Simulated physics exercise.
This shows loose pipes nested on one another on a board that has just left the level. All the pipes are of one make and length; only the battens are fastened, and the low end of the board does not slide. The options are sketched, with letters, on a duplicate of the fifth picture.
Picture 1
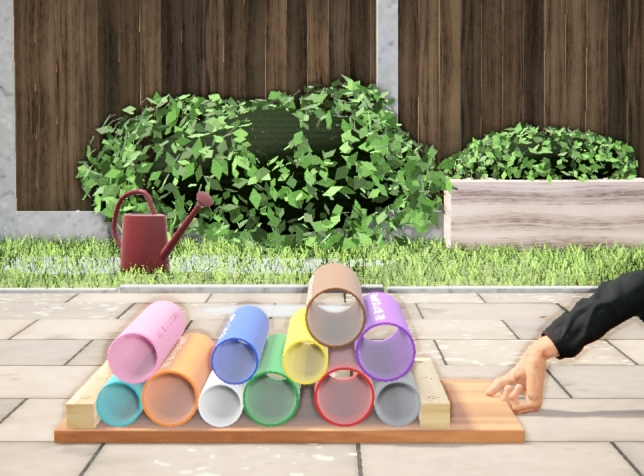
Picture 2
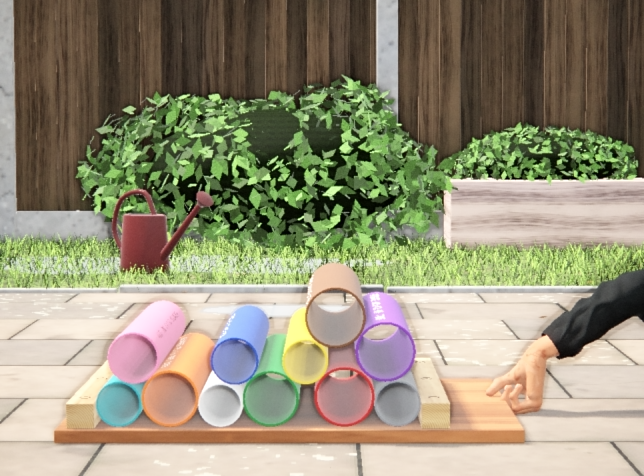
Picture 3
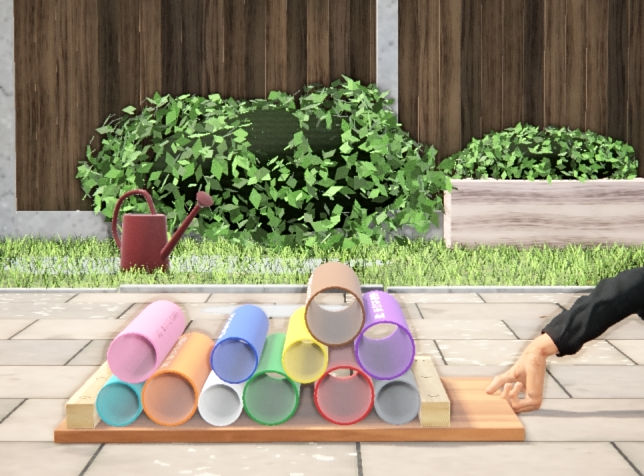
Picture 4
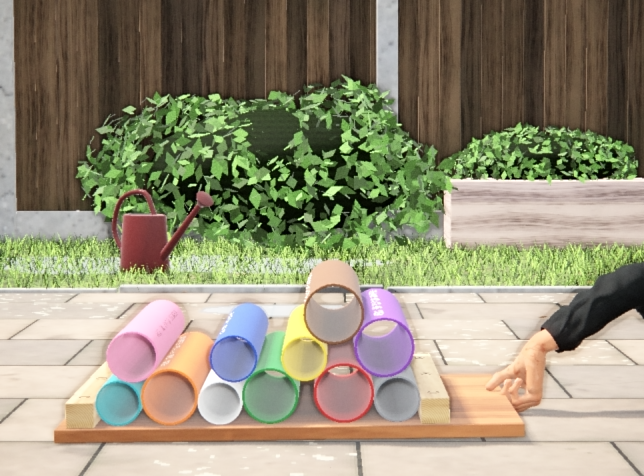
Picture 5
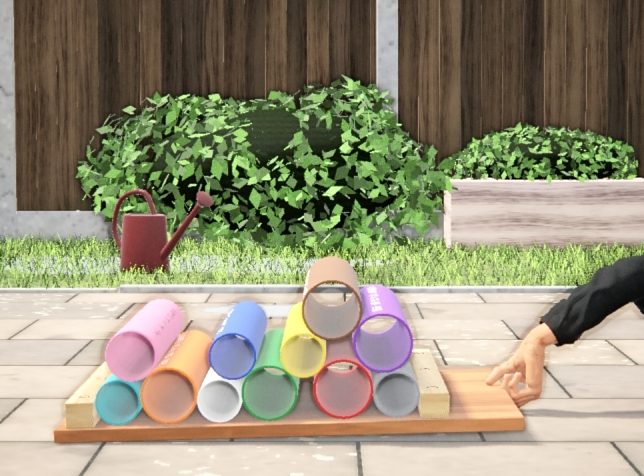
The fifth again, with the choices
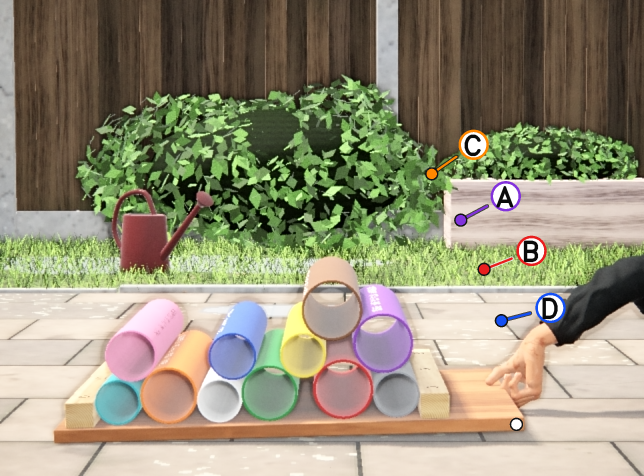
The clip opens on colourful loose pipes stacked between wooden battens on a board, with a brown pipe on top and a hand at the board's right end. The hand then raises that end very slightly, and the pipes shift barely leftward with the board, keeping their stacked arrangement.
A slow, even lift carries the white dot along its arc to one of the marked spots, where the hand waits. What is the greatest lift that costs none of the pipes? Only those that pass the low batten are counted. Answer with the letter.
D is the limit.
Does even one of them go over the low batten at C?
Yes, at C.
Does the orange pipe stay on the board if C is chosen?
The orange pipe: Yes.
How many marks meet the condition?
One of them.
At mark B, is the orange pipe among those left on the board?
Yes.
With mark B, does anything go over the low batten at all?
At B: Yes.
On the marked copy, A at (461, 220); B at (484, 269); C at (432, 174); D at (502, 321); the white dot at (516, 425).
Taking D. A third of the way, board at 12°.
Two thirds of the way, board at 15°.
When it is over, board at 15°, none over the low batten.
As for the rest, A four over the low batten (blue, pink, yellow, brown); B four over the low batten (blue, pink, yellow, brown); C four over the low batten (blue, pink, yellow, brown).
